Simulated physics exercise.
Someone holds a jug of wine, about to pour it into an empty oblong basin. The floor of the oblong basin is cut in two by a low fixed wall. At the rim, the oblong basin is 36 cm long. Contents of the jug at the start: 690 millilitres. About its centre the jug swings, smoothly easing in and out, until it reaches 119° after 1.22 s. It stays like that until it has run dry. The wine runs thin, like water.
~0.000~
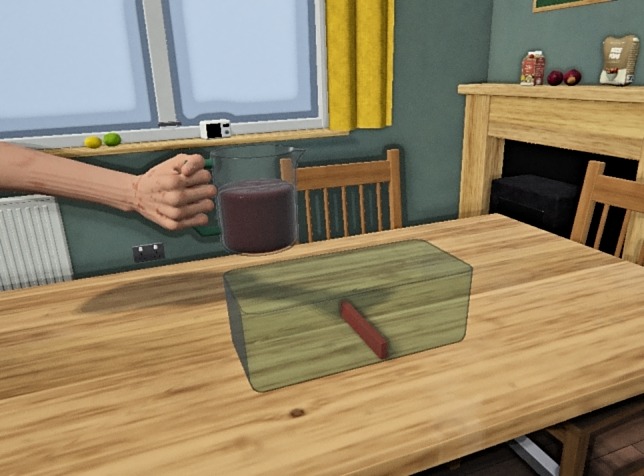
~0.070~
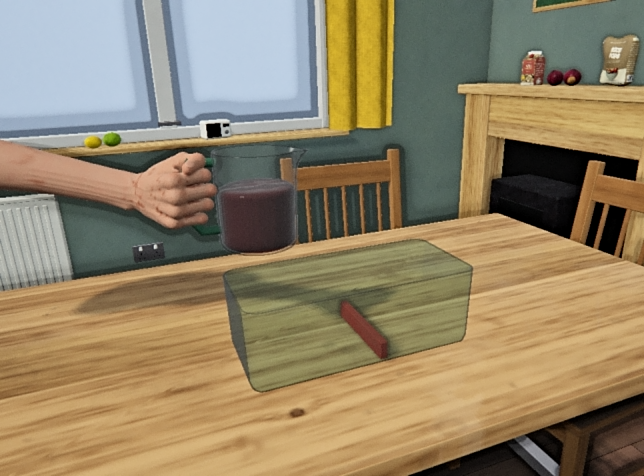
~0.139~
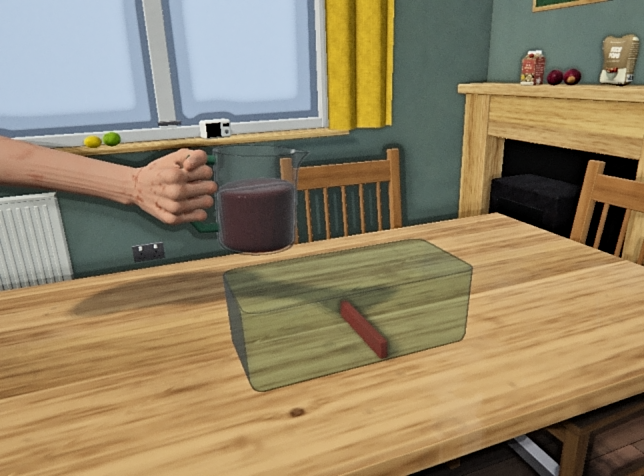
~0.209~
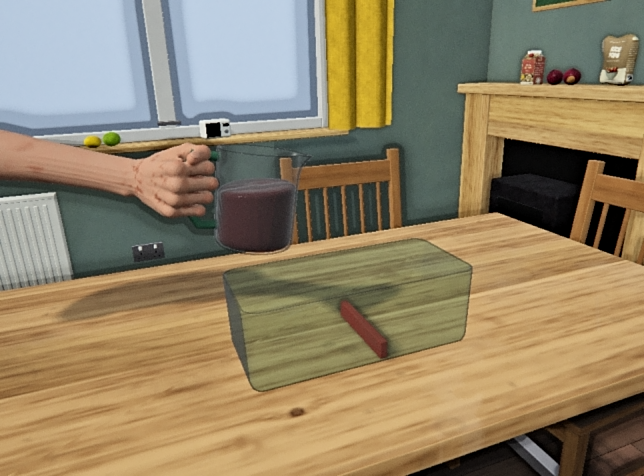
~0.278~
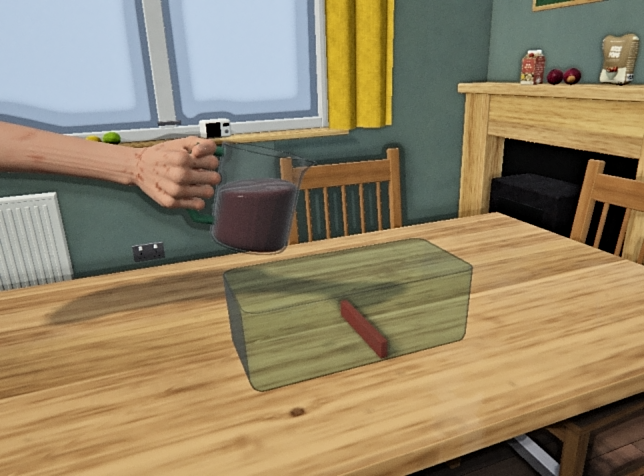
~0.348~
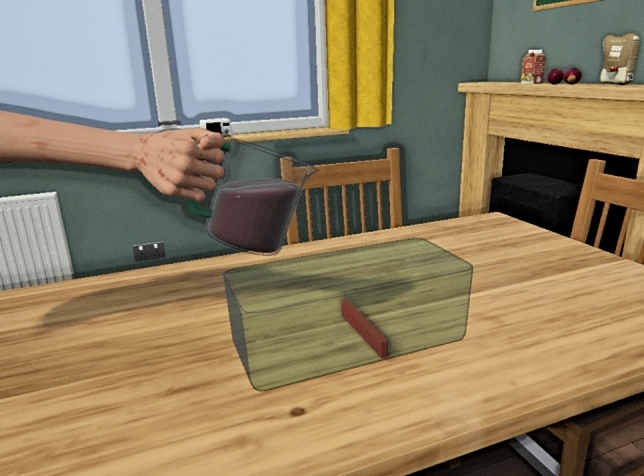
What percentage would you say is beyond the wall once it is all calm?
I would put it at about 16 per cent.
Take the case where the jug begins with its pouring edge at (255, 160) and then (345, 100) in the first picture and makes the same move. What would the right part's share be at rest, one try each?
15 per cent first, 80 per cent second.
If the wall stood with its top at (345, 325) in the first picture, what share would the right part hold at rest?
Estimate: Close to 60 per cent.
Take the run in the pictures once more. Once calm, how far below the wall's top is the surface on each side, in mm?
I'd say some 10 mm on the left and some 24 mm on the right.
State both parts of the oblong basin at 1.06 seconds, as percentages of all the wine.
64 on the left and 10 on the right, roughly.
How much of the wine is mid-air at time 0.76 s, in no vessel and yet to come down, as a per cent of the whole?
16 %.
Then, 0.76 s in, the tilt is 82° and 80 per cent is still to pour, 5 is left of the wall and 0 right of it.
Then, 1.06 s in, the tilt is 114° and 16 per cent is still to pour, 64 is left of the wall and 10 right of it.
Then, 1.38 s in, the tilt is 119° and 0 per cent is still to pour, 82 is left of the wall and 14 right of it.
Then, 1.72 s in, the tilt is 119° and 0 per cent is still to pour, 81 is left of the wall and 16 right of it.
Finally, 81 per cent lies left of the wall, 16 right of it and 3 outside.
